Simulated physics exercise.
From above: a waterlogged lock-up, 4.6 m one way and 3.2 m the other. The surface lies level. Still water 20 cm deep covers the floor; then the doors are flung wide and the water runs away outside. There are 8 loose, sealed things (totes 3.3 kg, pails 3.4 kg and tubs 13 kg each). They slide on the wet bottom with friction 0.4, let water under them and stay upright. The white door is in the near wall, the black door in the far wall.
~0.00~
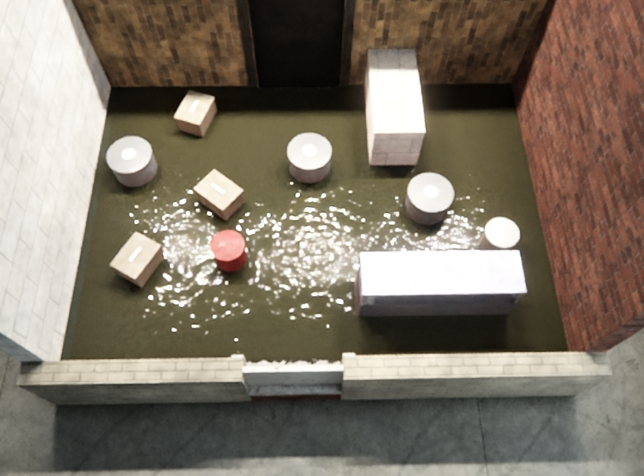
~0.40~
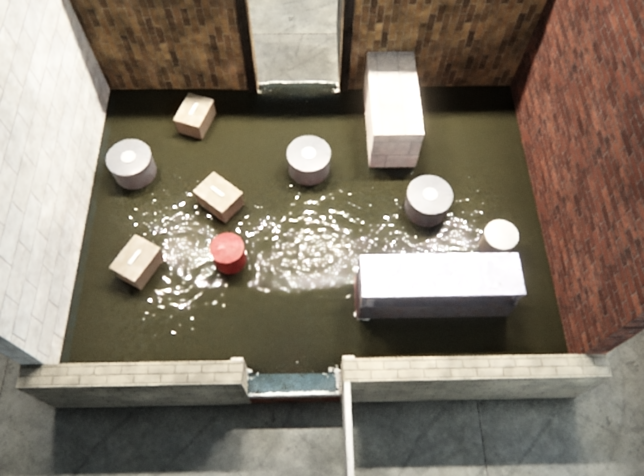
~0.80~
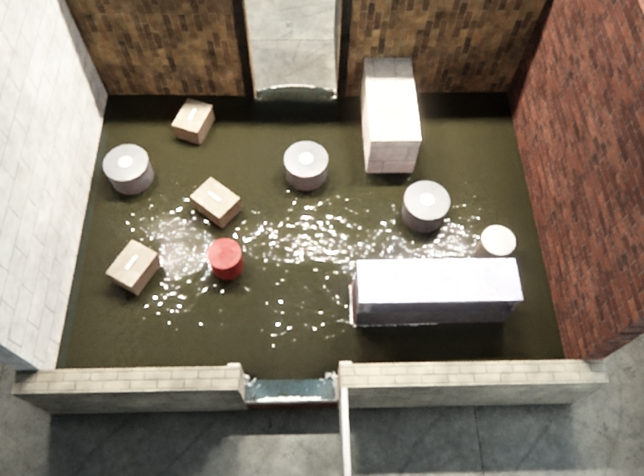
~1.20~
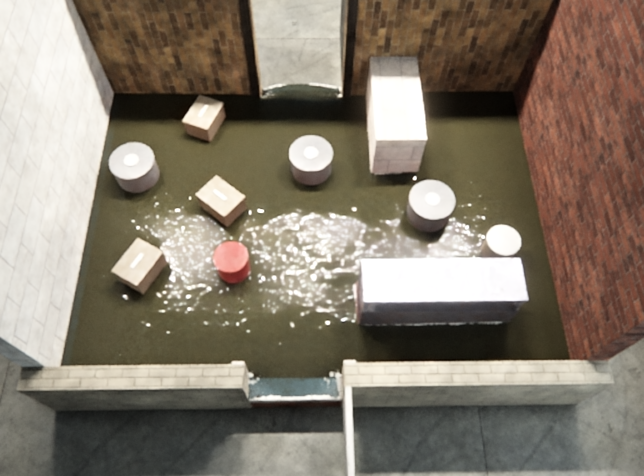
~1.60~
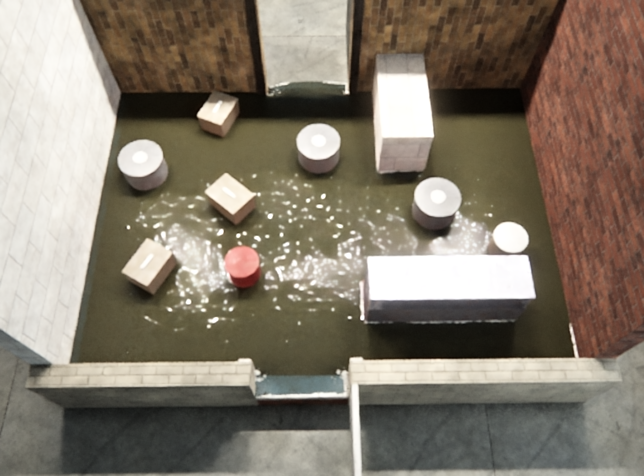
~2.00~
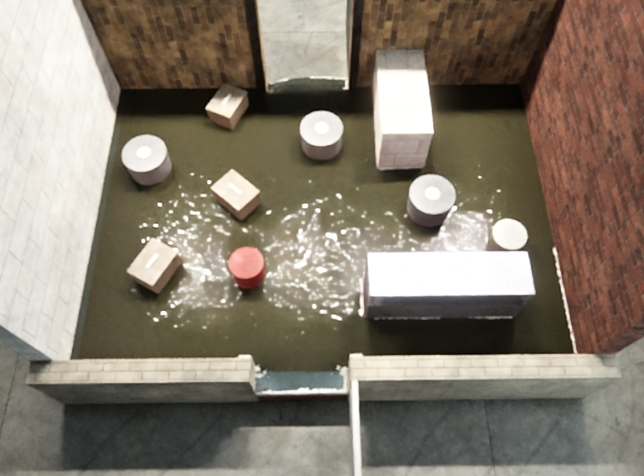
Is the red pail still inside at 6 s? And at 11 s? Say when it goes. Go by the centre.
It leaves between the two times.
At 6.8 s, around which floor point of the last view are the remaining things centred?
At about (271, 236).
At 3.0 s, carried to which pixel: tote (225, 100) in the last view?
Around (259, 93).
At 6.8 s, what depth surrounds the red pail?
About 11 cm.
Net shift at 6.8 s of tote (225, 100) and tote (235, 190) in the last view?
In that order: Gone out, 40 cm.
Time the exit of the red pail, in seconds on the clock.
At about 7.0 s.
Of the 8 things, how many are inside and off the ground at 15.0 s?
2 of them.
After 3.0 s the red pail is near (259, 269), 0.3 m from its start, afloat; 0 of 8 are out; 8 afloat.
After 6.8 s the red pail is near (270, 354), 1.1 m from its start, afloat; 2 of 8 are out; 6 afloat.
After 11.0 s the red pail has gone out (at 7.1 s); 4 of 8 are out; 4 afloat.
After 15.0 s the red pail has gone out (at 7.1 s); 5 of 8 are out; 2 afloat.
